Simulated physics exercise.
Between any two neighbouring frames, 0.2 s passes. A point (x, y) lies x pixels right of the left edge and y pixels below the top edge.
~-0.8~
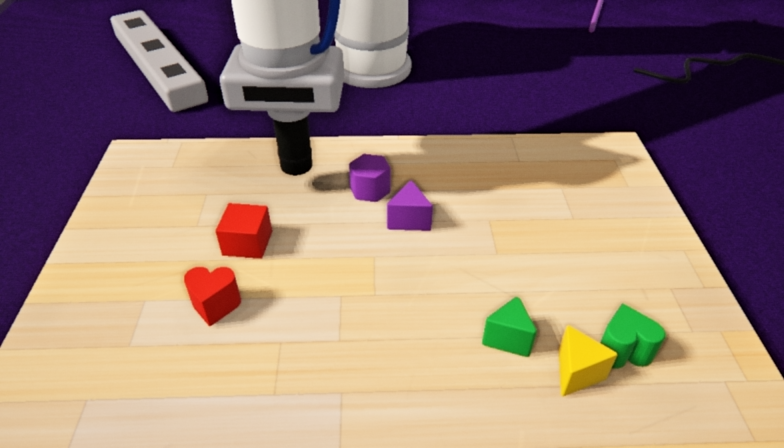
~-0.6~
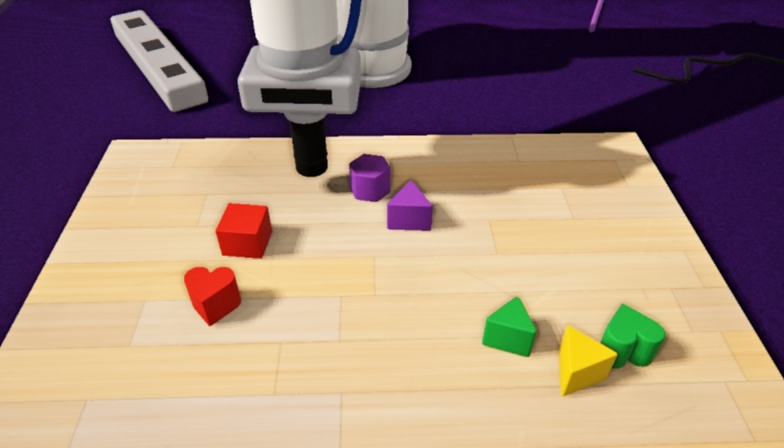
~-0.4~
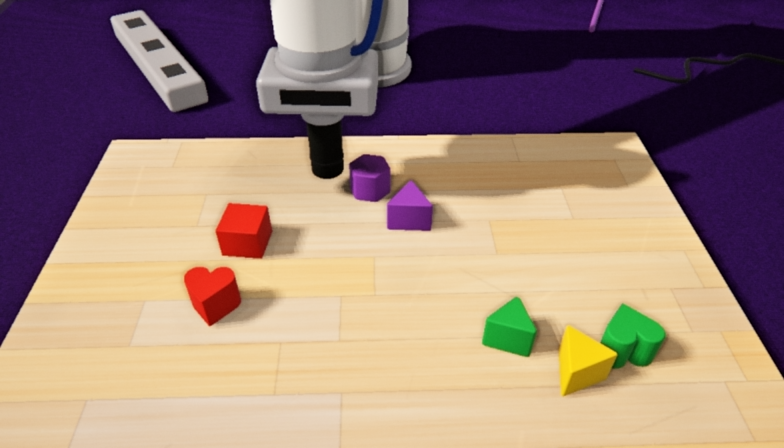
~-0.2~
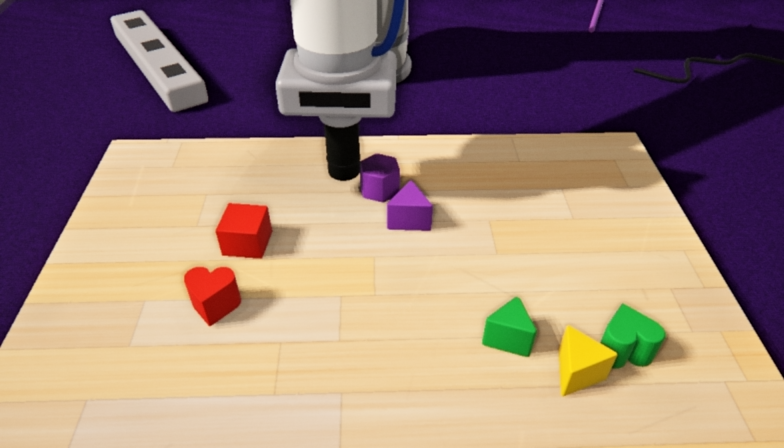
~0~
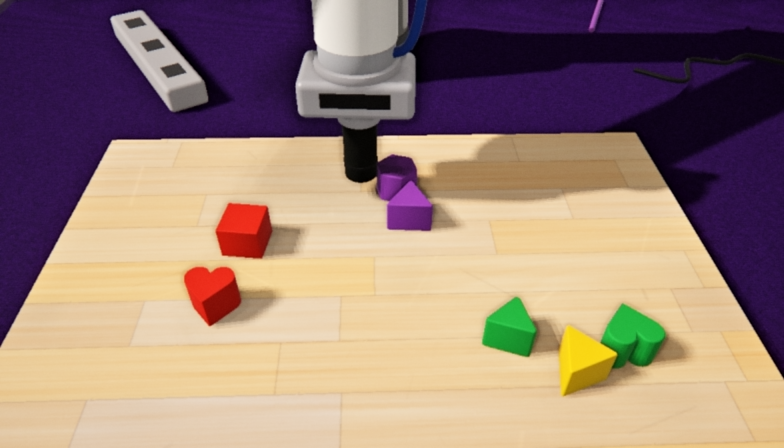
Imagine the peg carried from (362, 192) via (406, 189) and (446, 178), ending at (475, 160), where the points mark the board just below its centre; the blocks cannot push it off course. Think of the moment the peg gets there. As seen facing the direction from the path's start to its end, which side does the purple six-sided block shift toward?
It heads right.
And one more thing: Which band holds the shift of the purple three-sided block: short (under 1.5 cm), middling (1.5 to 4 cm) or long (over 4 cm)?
The smallest band: Under 1.5 cm.
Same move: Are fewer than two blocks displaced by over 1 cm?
The answer is yes.
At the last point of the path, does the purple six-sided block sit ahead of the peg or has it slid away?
My answer is that the purple six-sided block has slipped off.
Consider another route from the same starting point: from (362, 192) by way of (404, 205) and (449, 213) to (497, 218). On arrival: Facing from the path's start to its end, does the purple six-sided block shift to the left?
Answer: Yes.
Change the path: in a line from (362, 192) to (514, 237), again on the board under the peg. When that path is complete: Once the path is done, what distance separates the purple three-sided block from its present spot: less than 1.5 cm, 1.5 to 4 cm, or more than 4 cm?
It slides somewhere between 1.5 and 4 cm.
The first path, step by step. One third of the way, peg (407, 171); purple six-sided block (443, 164), turned 15° clockwise.
Two thirds of the way, peg (448, 159); purple six-sided block (481, 162), turned 50° clockwise.
At the end, peg (477, 142); purple six-sided block (487, 162), turned 60° clockwise; purple three-sided block unmoved.
